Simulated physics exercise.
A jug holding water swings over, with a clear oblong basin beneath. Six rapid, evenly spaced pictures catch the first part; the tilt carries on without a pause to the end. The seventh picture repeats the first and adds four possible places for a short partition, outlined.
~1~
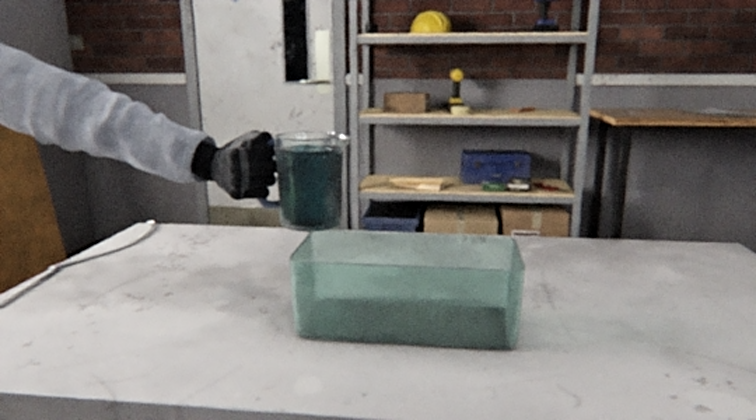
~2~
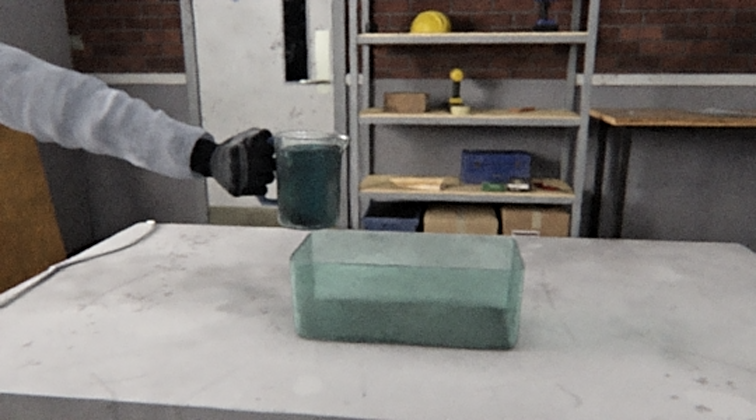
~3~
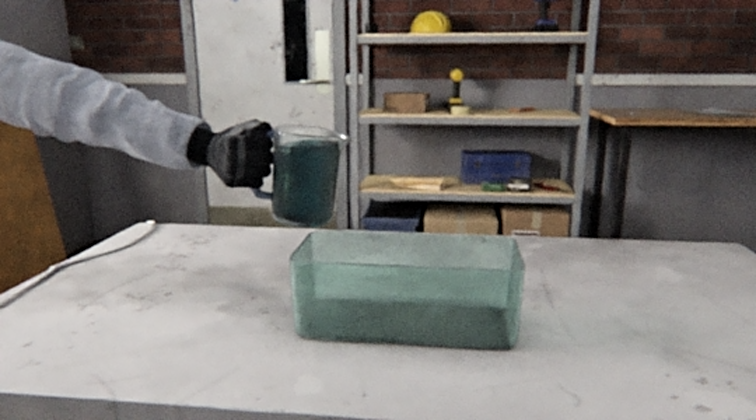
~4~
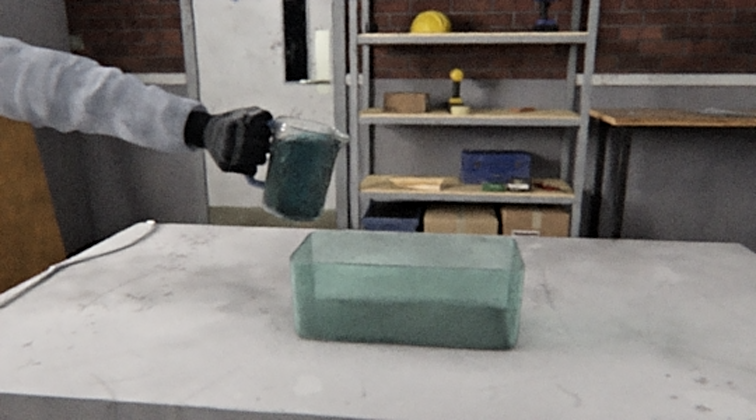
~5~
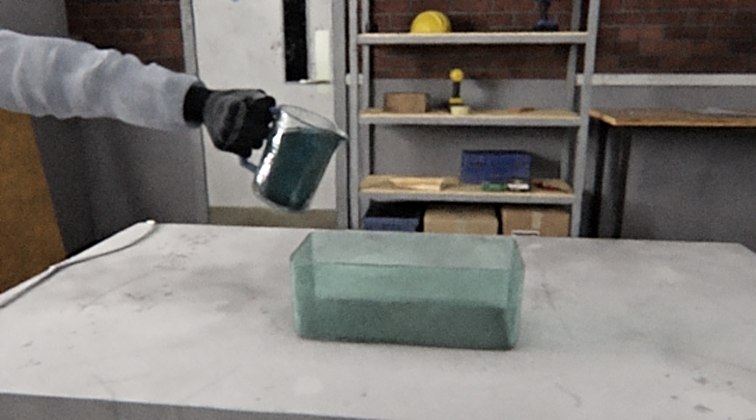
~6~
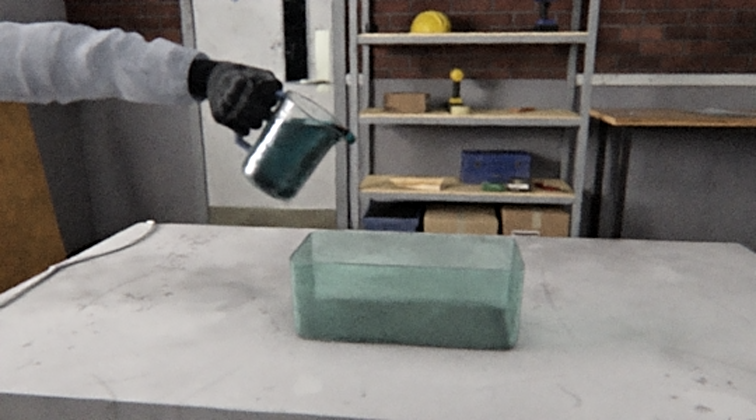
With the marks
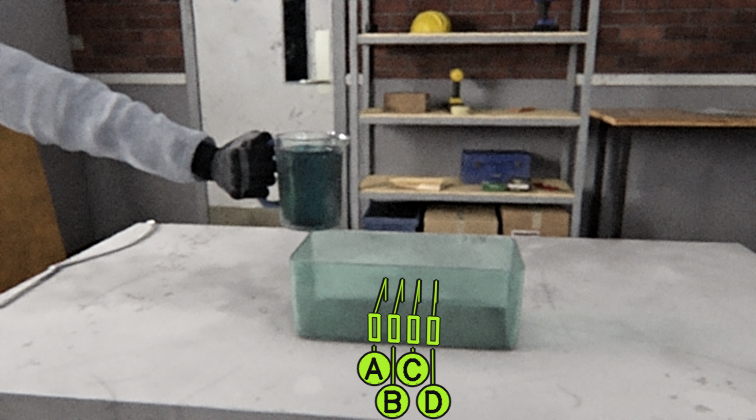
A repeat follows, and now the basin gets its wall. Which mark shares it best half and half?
Take D.
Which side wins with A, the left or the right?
The right one.
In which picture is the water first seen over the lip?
Picture 6.
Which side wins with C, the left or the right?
The right one.
On the marked copy, A at (374, 346); B at (393, 347); C at (412, 348); D at (432, 349).
For position A, about 9 % ends left of the wall and 89 % right of it.
For position B, about 10 % ends left of the wall and 89 % right of it.
For position C, about 16 % ends left of the wall and 82 % right of it.
For position D, about 49 % ends left of the wall and 49 % right of it.
